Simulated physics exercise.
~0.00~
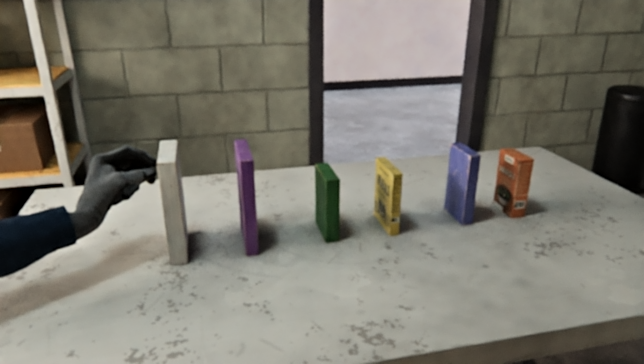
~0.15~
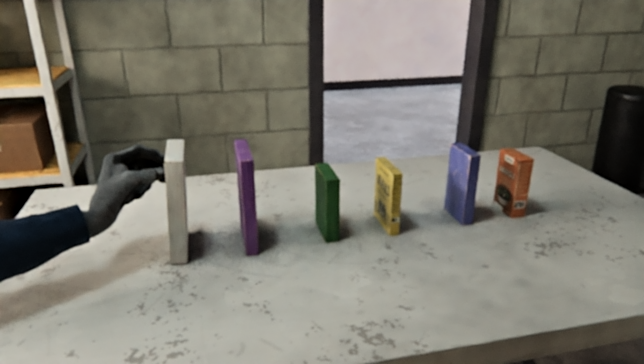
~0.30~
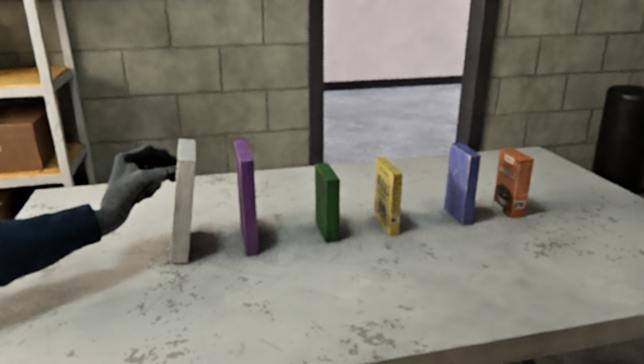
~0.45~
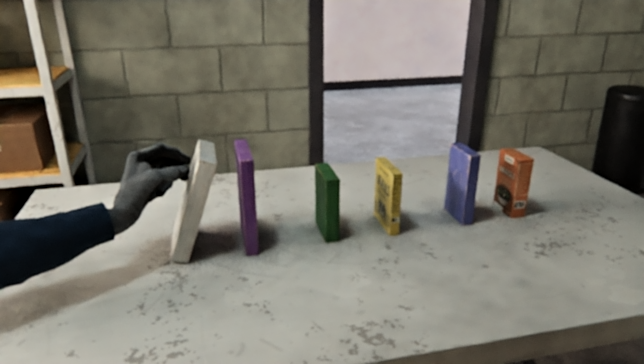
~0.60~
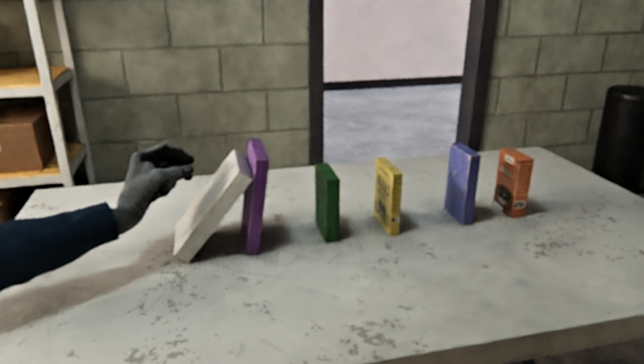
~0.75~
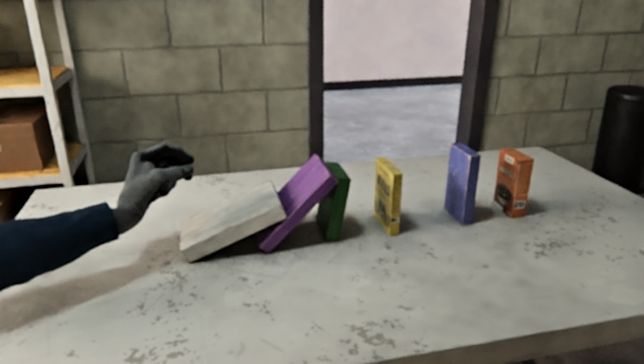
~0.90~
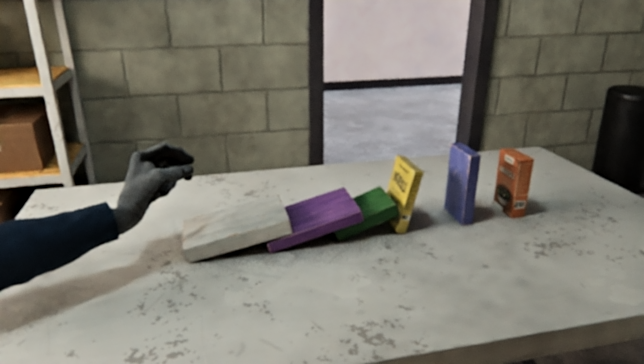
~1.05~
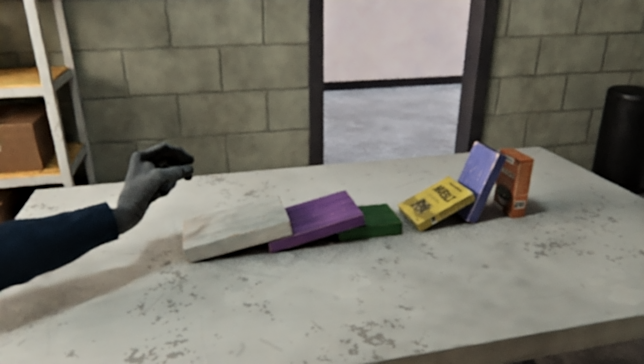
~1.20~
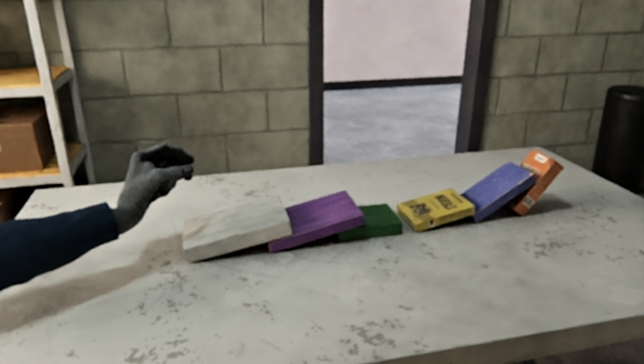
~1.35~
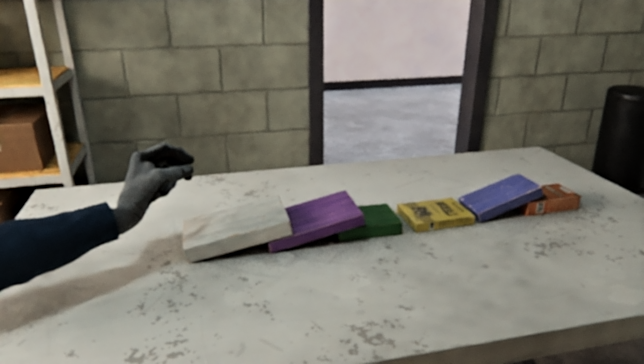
To begin with, six upright pieces stand in a spaced row on a worn tabletop, white, purple, green, yellow, blue and orange from left to right, with a gloved hand at the white board. The hand pushes the white board rightward until it tips into the purple one, then stays still. The purple board falls against the green, which topples into the yellow packet. The yellow packet drops against the blue board, and that knocks over the orange packet. Finally, all six lie toppled, the white, purple and blue boards resting at a slant.
